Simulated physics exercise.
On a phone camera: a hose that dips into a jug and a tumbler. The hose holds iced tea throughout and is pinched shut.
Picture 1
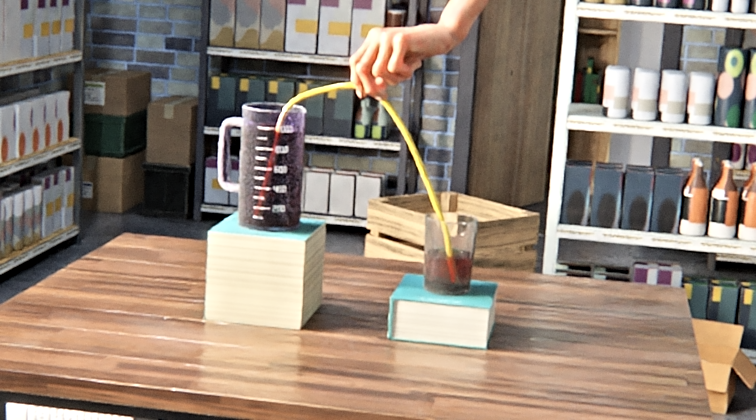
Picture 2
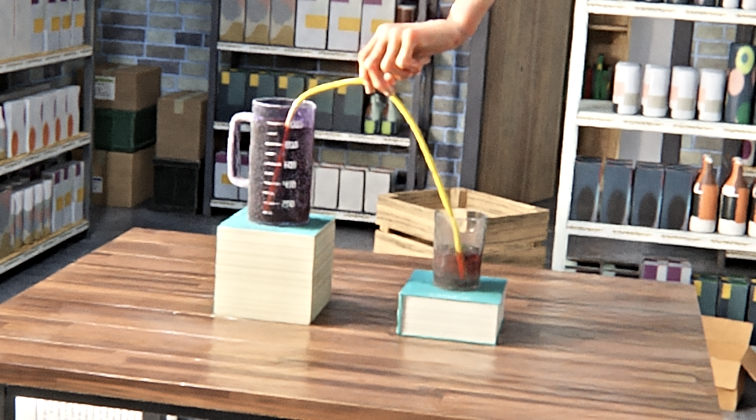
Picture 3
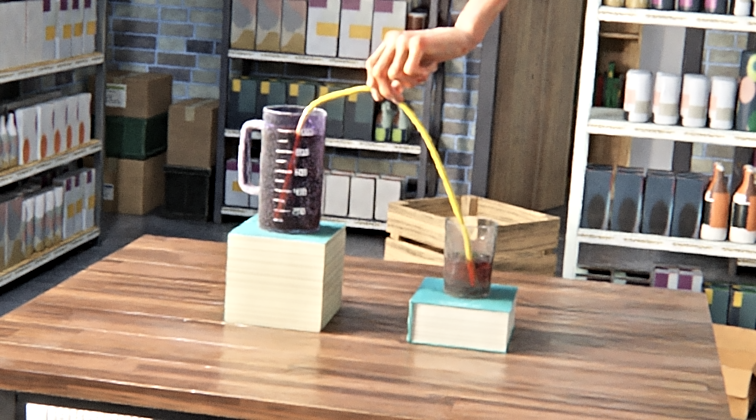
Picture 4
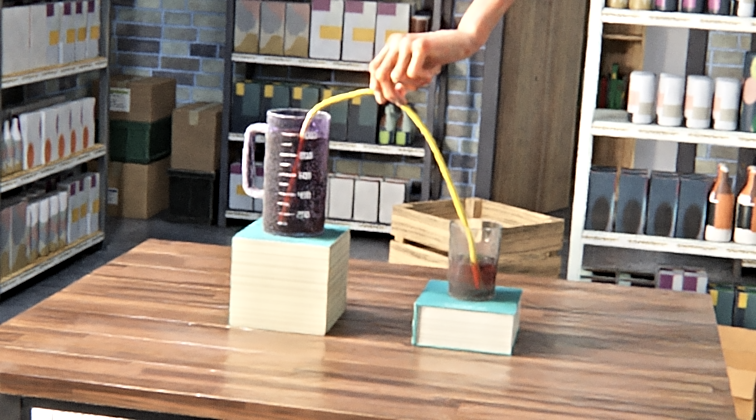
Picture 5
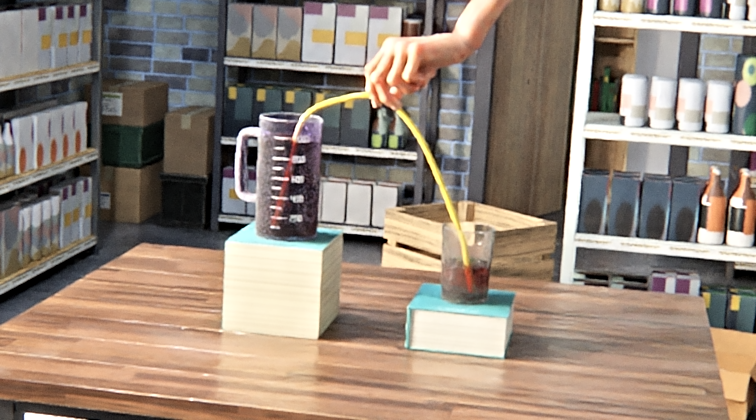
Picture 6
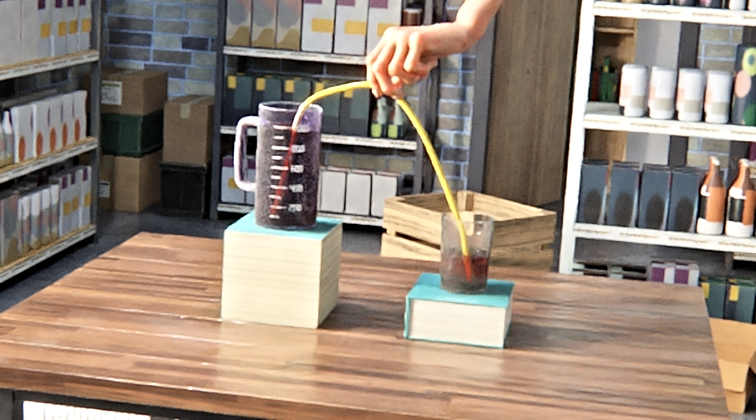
In a shop, a hand holds a yellow hose between a jug and a tumbler, barely moving.
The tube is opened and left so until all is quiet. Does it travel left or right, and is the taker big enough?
Lab note: Iced tea transfer direction toward right; receiving vessel spills excess.
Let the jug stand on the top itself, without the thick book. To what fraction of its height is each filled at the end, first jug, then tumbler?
Final levels, in order: Approx. 75 % / 65 %.
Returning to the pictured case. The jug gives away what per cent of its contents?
About 80 per cent.
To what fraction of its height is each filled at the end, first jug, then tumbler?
Level readings: Around 20 per cent and around 100 per cent.
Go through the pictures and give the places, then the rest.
The first frame shows still shut; jug (272, 165) about three quarters full, up on the thick book; tumbler (450, 252) about half full, up on the book.
In the second frame, the hose is pinched; jug about three quarters full, surface at (283, 123); tumbler about half full, surface at (459, 251).
The third frame shows nothing flows; jug (292, 168) about three quarters full; tumbler (469, 256) about half full.
The fourth frame shows fingers on the hose; jug about three quarters full, surface at (298, 134); tumbler about half full, surface at (474, 261).
The fifth frame shows still shut; jug (289, 175) about three quarters full, up on the thick book; tumbler (467, 261) about half full, up on the book.
In the sixth frame, the hose is pinched; jug about three quarters full, surface at (290, 127); tumbler about half full, surface at (466, 254).
Shortly, the jug is about two thirds full; the tumbler is full to the brim; the lower one has lost some.
Then, the jug is about a third full; the tumbler is full to the brim; the lower one has lost some.
At the finish, the jug is about a quarter full; the tumbler is full to the brim; the lower one has lost some; the two surfaces are level.
